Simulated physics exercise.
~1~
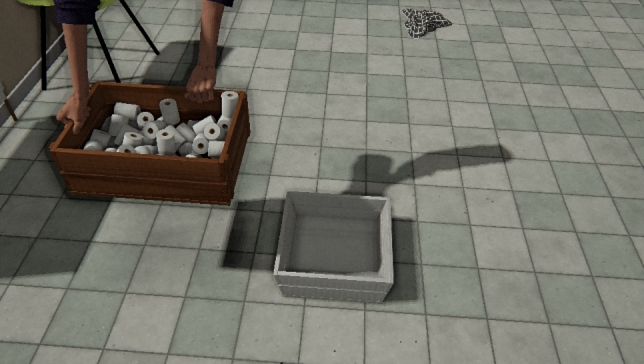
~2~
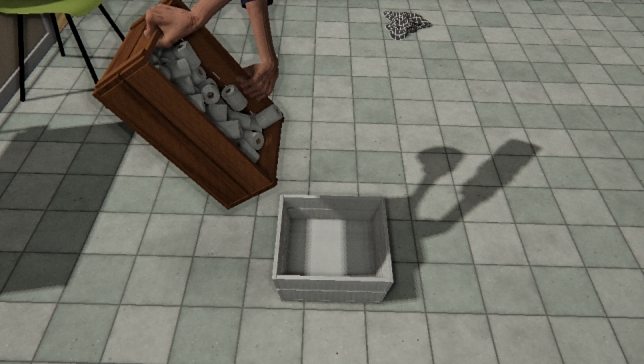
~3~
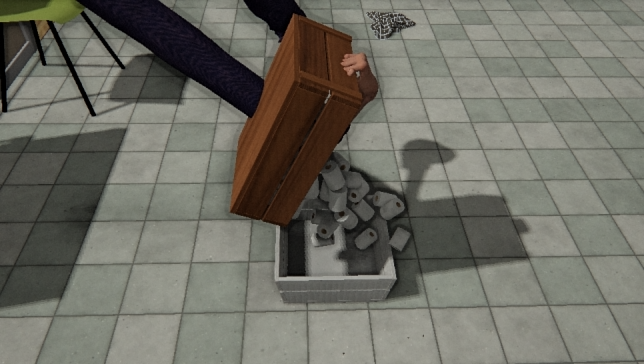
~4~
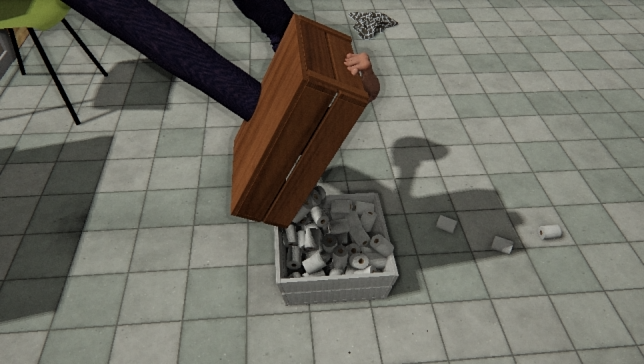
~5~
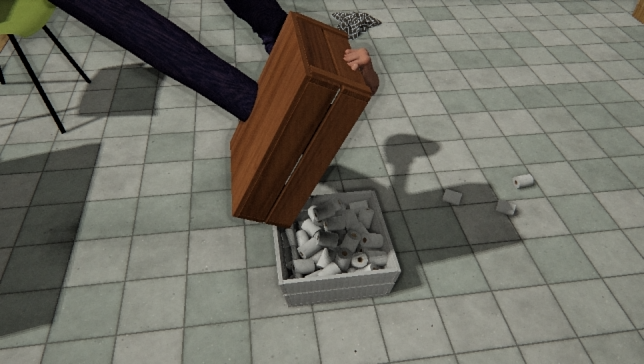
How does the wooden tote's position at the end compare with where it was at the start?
At the start the wooden tote sat upright to the left of the white basket, up and away from it. By the end it was farther right, held steeply tipped right over the basket.
